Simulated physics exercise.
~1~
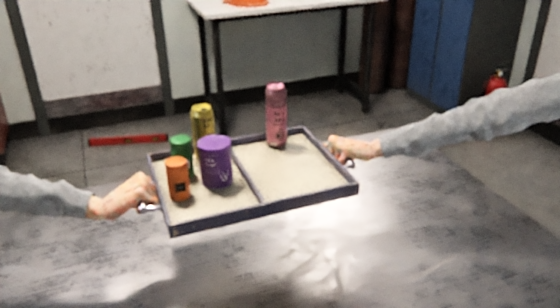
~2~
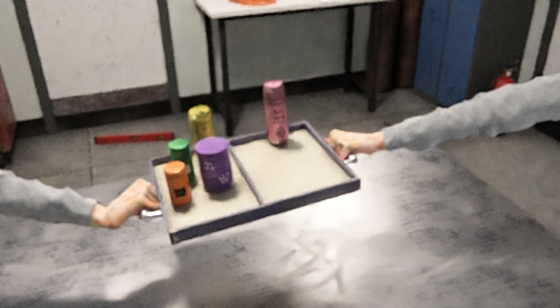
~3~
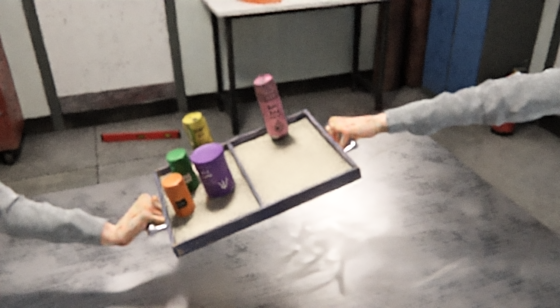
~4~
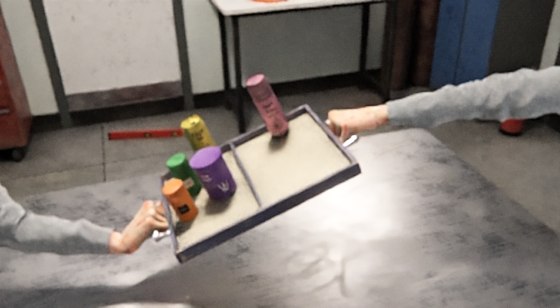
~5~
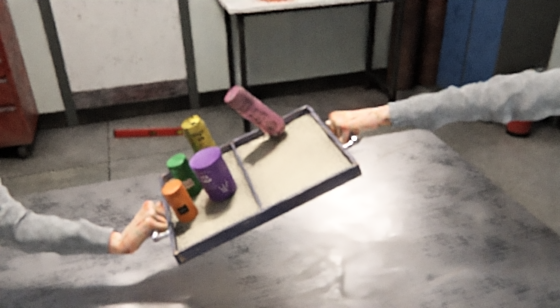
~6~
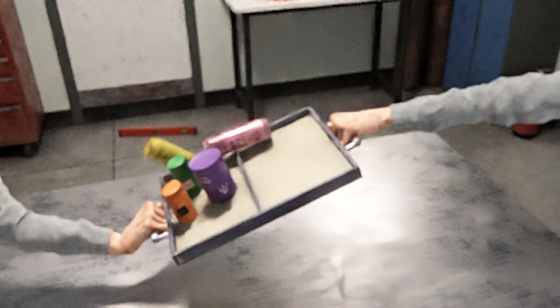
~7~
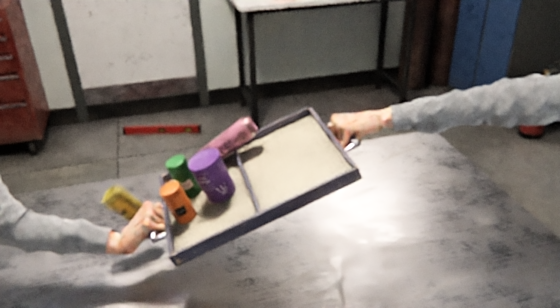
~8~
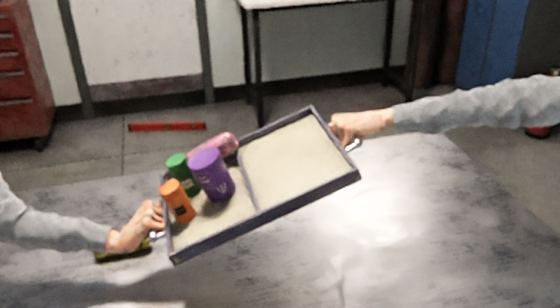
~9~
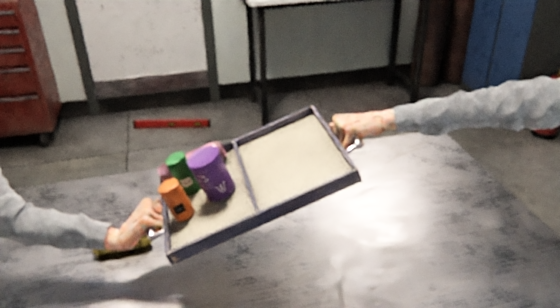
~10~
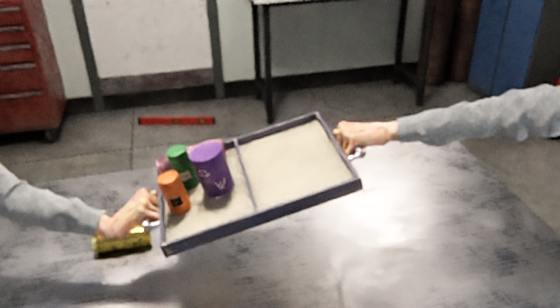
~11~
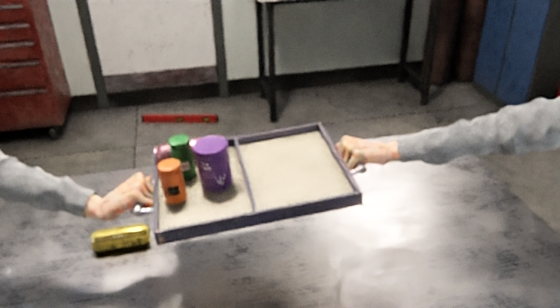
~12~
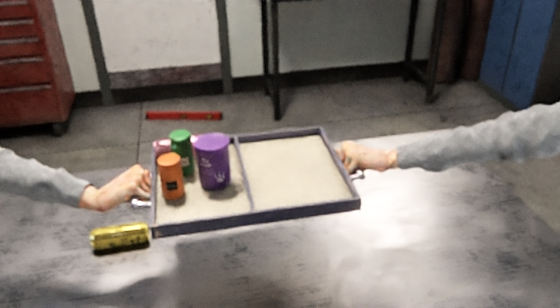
Two hands tip a tray left and level it, toppling the pink can and spilling the yellow.
